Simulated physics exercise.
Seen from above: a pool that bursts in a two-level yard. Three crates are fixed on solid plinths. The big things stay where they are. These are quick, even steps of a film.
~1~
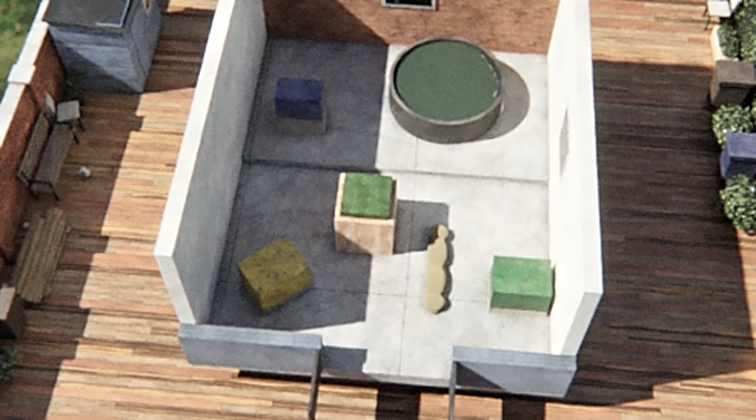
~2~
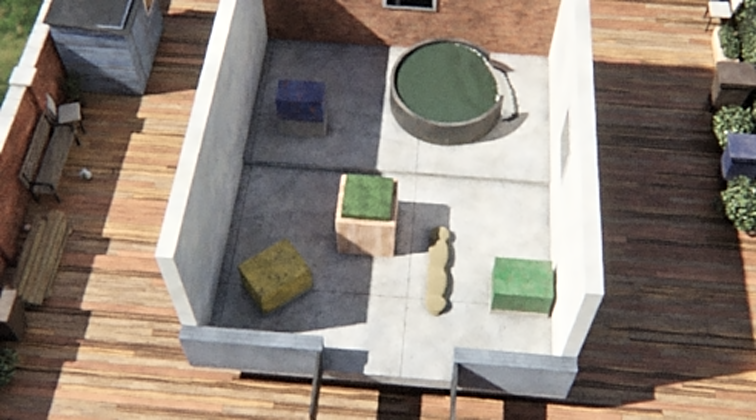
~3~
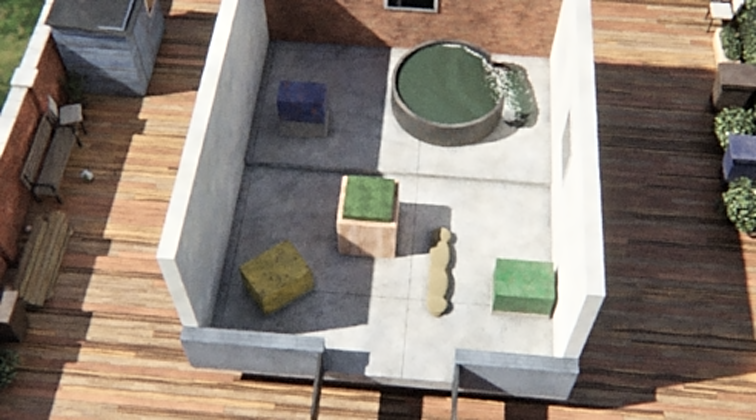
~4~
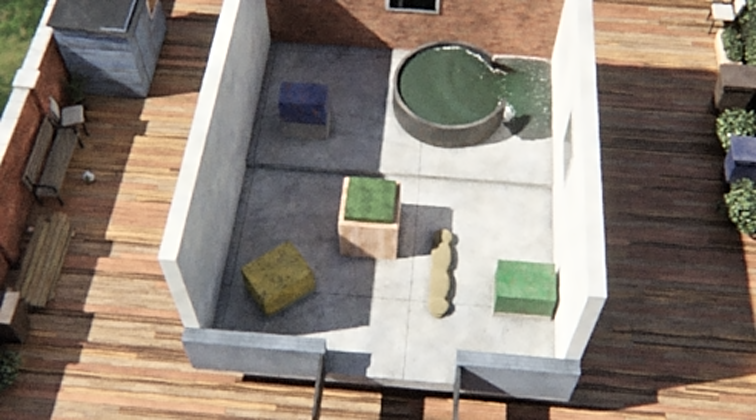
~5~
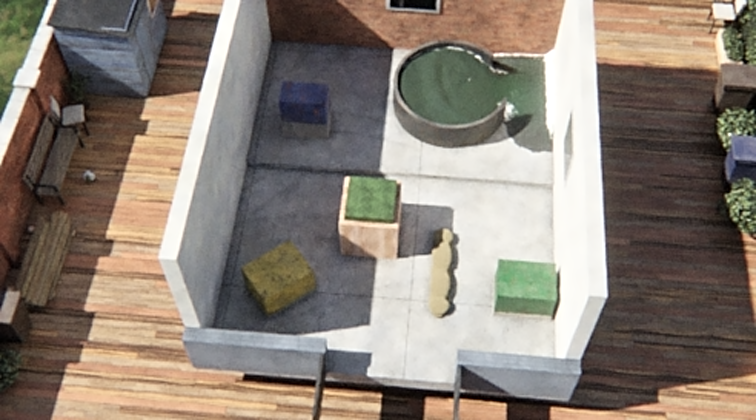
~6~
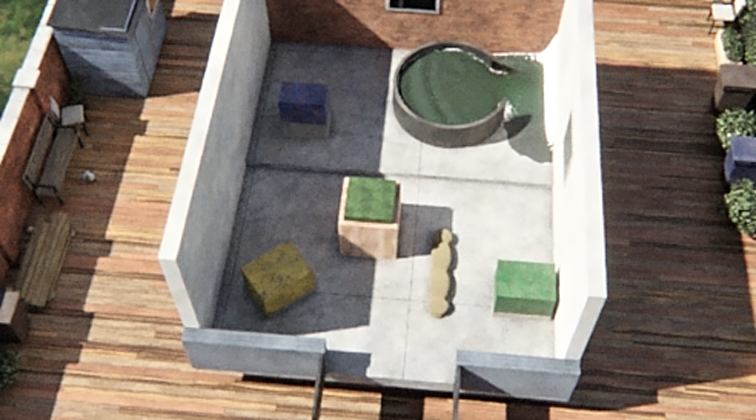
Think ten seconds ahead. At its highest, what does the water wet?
One by one: The yellow crate stays dry; the green crate gets wet; the blue crate stays dry.
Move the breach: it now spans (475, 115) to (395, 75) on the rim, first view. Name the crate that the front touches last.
It is the yellow-painted one.
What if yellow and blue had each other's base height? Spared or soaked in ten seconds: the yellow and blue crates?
One by one: The yellow one is safe; the blue one is safe.
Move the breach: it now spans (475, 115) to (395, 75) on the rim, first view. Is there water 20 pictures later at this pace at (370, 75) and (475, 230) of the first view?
In that order: Free of water, awash.
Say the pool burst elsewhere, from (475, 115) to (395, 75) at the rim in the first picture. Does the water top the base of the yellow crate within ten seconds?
The yellow one is topped.
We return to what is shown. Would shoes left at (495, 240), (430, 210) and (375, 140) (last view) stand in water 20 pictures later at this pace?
In turn: Flooded, covered, not flooded.
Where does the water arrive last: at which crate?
The one in yellow.
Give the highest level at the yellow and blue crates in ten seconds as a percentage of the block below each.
About 50 and 10 per cent.
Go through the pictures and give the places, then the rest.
In the first frame, still water in the round tank at (447, 82).
In the second frame, the front is at a hidden place, out from the gap at (499, 88).
In the third frame, water pours out at (500, 91) and has run to (528, 125).
In the fourth frame, the front is at (552, 131), out from the gap at (501, 92).
In the fifth frame, the front is at (553, 148), out from the gap at (502, 92).
In the sixth frame, water pours out at (501, 92) and has run to (553, 159).
A moment on, water covers 10 % of the floor; the yellow crate not reached, the green crate not reached, the blue crate not reached.
Next, water covers 20 % of the floor; the yellow crate not reached, the green crate not reached, the blue crate not reached.
Then, water covers 40 % of the floor; the yellow crate not reached, the green crate water round its plinth, the blue crate not reached.
Later, water covers 60 % of the floor; the yellow crate not reached, the green crate water round its plinth, the blue crate water round its plinth.
In the end, water covers 80 % of the floor; the yellow crate stayed above the water, the green crate was topped, the blue crate stayed above the water.
